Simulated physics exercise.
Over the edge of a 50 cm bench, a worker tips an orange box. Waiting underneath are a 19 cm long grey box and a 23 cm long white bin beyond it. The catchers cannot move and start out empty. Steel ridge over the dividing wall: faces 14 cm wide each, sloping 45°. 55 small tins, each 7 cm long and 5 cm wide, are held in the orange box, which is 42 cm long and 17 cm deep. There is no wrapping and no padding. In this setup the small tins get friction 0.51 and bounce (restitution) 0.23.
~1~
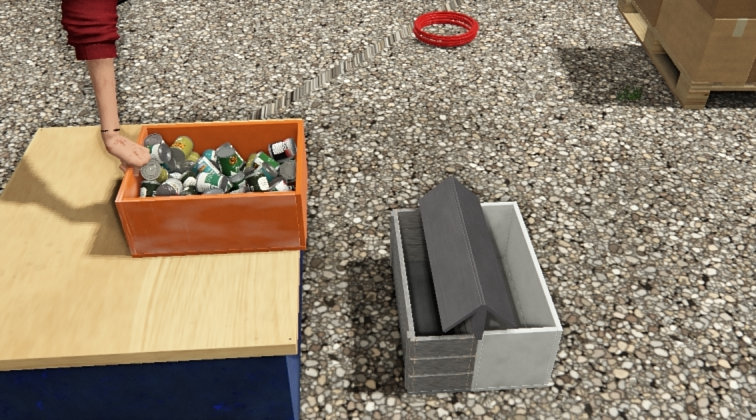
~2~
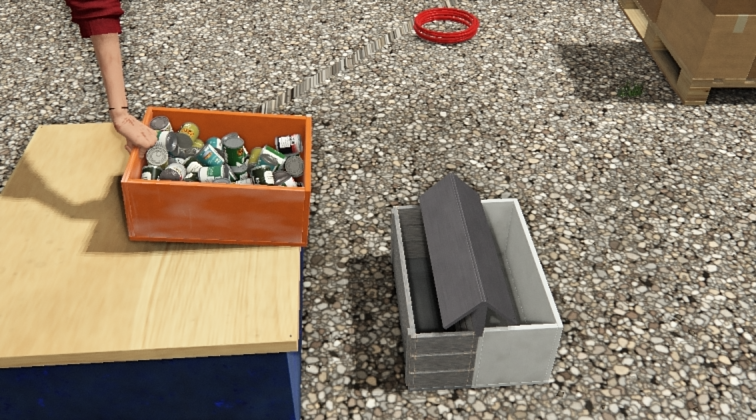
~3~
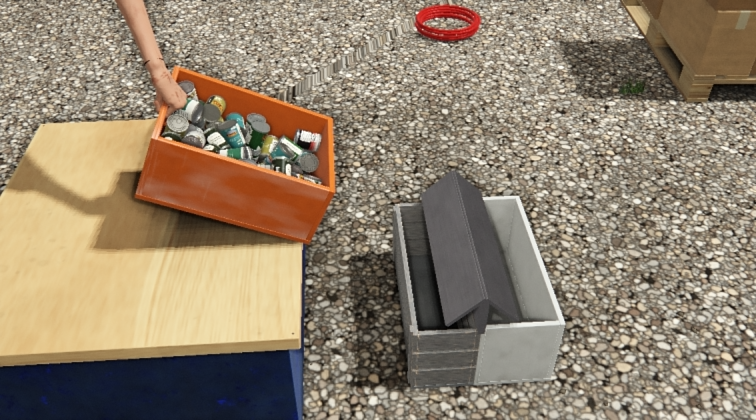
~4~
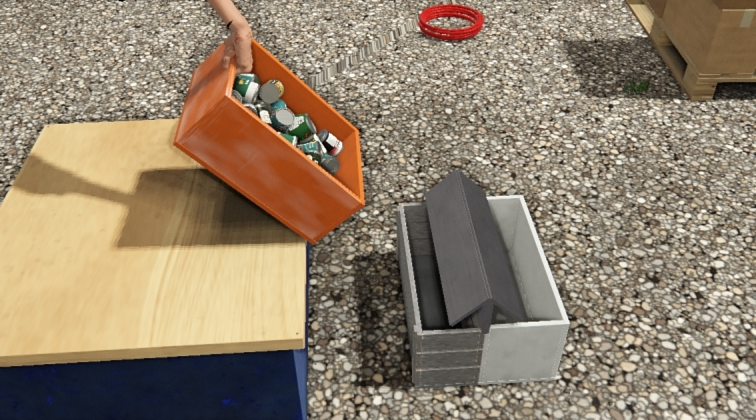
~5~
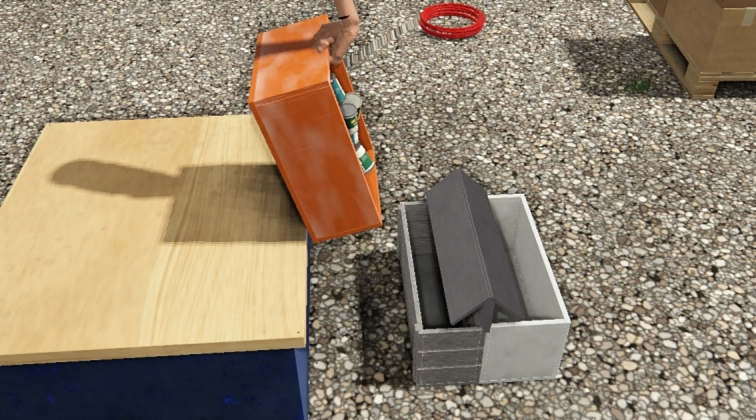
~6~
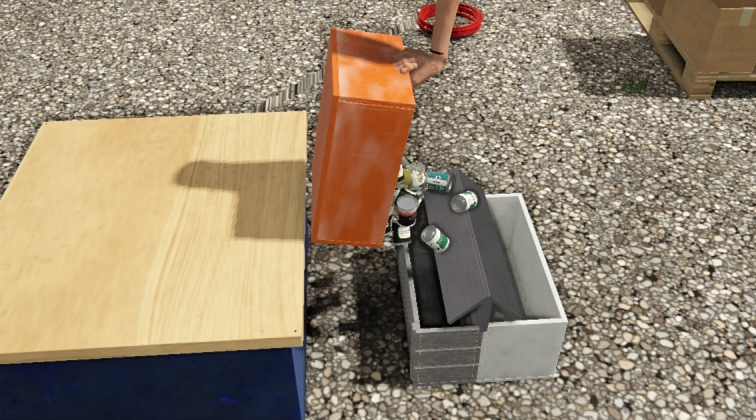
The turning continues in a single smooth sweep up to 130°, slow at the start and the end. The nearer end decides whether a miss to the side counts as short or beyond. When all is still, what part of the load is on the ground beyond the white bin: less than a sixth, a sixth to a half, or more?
Once it's all done, you'd find below one sixth of them sitting on the ground beyond the white bin.
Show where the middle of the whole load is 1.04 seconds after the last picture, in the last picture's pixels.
Roughly at pixel (383, 313).
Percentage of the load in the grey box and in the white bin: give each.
Shares: Approx. 35 % and 0 %.
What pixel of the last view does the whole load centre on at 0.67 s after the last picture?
About (398, 308).
Then, 0.17 s after the last picture, tilt 115°; 30 still in the orange box, 4 in the grey box and 21 in the air.
Then, 0.37 s after the last picture, tilt 127°; 11 still in the orange box, 14 in the grey box, 4 on the ground short of the grey box, 1 on the ground beyond the white bin and 25 in the air.
Then, 0.67 s after the last picture, tilt 130°; 1 still in the orange box, 15 in the grey box, 23 on the ground short of the grey box, 1 on the ground beyond the white bin and 15 in the air.
Outcome (1.04 s after the last picture), 18 in the grey box, 1 in the white bin, 35 on the ground short of the grey box and 1 on the ground beyond the white bin. Asked share, 1 of 55, 2 per cent.
